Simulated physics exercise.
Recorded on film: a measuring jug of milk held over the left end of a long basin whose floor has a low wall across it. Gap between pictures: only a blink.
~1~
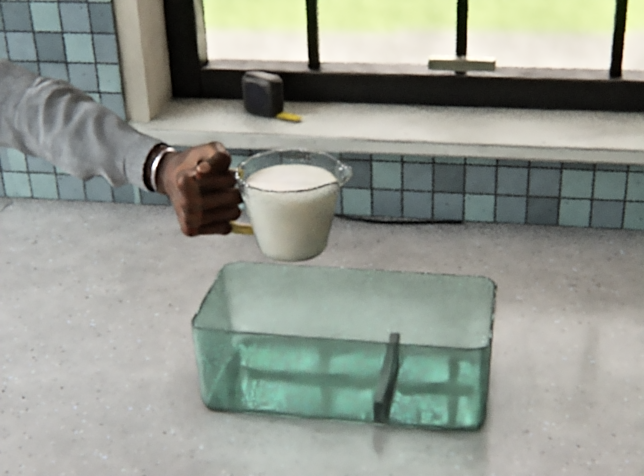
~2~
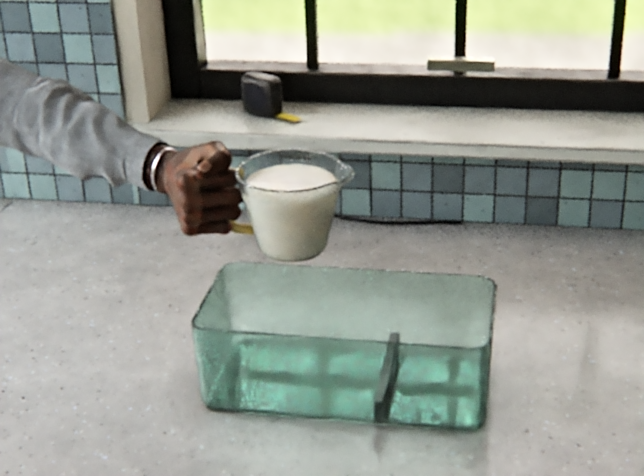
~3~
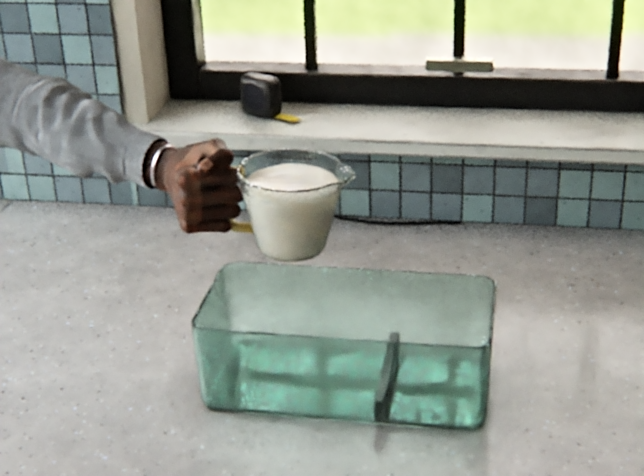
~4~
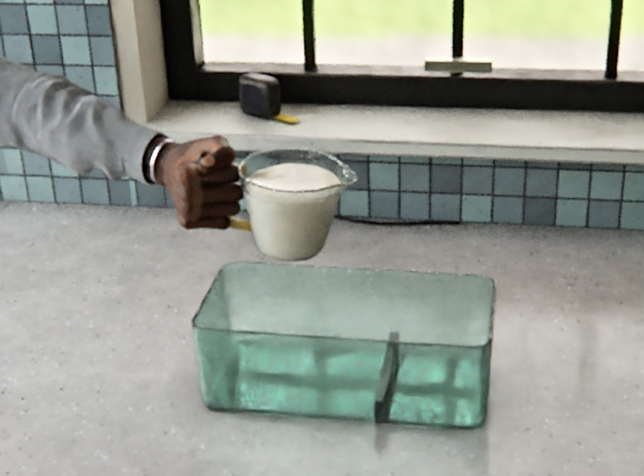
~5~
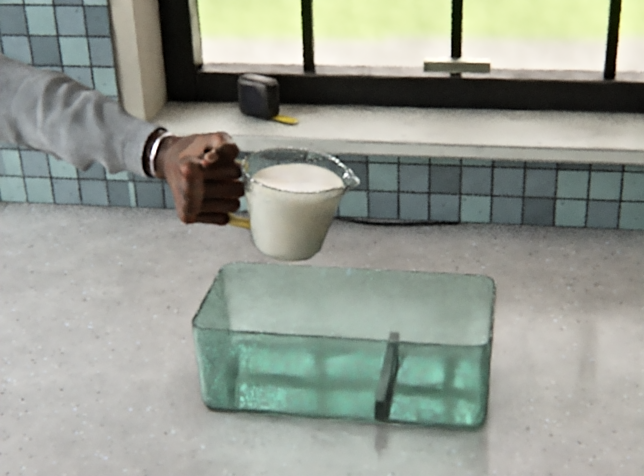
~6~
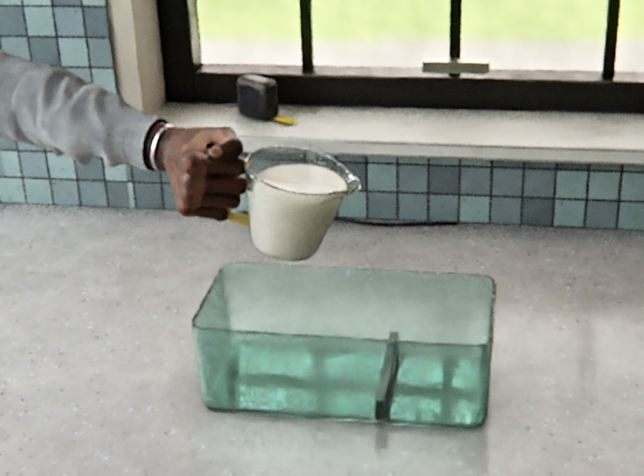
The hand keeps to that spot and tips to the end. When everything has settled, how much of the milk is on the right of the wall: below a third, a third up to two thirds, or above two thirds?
The share right of the wall falls into the top range, past two thirds.
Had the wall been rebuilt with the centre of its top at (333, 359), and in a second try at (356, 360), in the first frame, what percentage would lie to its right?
It works out to around 95 per cent for the first and around 95 per cent for the second.
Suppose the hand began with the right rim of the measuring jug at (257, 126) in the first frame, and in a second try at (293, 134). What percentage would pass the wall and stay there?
It comes to 15 % the first time and 10 % the second.
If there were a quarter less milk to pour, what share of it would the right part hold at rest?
Estimated share: Close to 70 per cent.
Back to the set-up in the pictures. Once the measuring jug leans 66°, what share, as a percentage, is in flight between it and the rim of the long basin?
Roughly 20 per cent.
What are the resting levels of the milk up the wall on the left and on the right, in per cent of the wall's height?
On the left roughly 10, on the right roughly 80.
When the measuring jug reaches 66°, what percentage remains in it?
Around 65 in a hundred has not poured out yet.
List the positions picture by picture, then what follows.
The first frame shows tilt 0°; pouring edge (353, 174); surface from (245, 178) to (339, 182); the long basin's rim runs from (208, 294) to (493, 314); the wall's top is at (387, 366).
The second frame shows tilt 1°; pouring edge (354, 175); surface from (245, 178) to (340, 182).
The third frame shows tilt 2°; pouring edge (355, 176); surface from (245, 177) to (340, 183).
The fourth frame shows tilt 5°; pouring edge (357, 178); surface from (247, 176) to (341, 184).
The fifth frame shows tilt 8°; pouring edge (359, 182); surface from (250, 177) to (344, 184).
The sixth frame shows tilt 12°; pouring edge (361, 186); surface from (252, 178) to (349, 185).
A moment on, the measuring jug is tipped part way and 66 per cent is still to pour, 0 is left of the wall and 12 right of it.
Next, the measuring jug is tipped on its side and 14 per cent is still to pour, 11 is left of the wall and 63 right of it.
Then the measuring jug is tipped on its side and 0 per cent is still to pour, 21 is left of the wall and 77 right of it.
Later the measuring jug is tipped on its side and 0 per cent is still to pour, 25 is left of the wall and 74 right of it.
In the end 26 per cent lies left of the wall, 73 right of it and 1 outside.
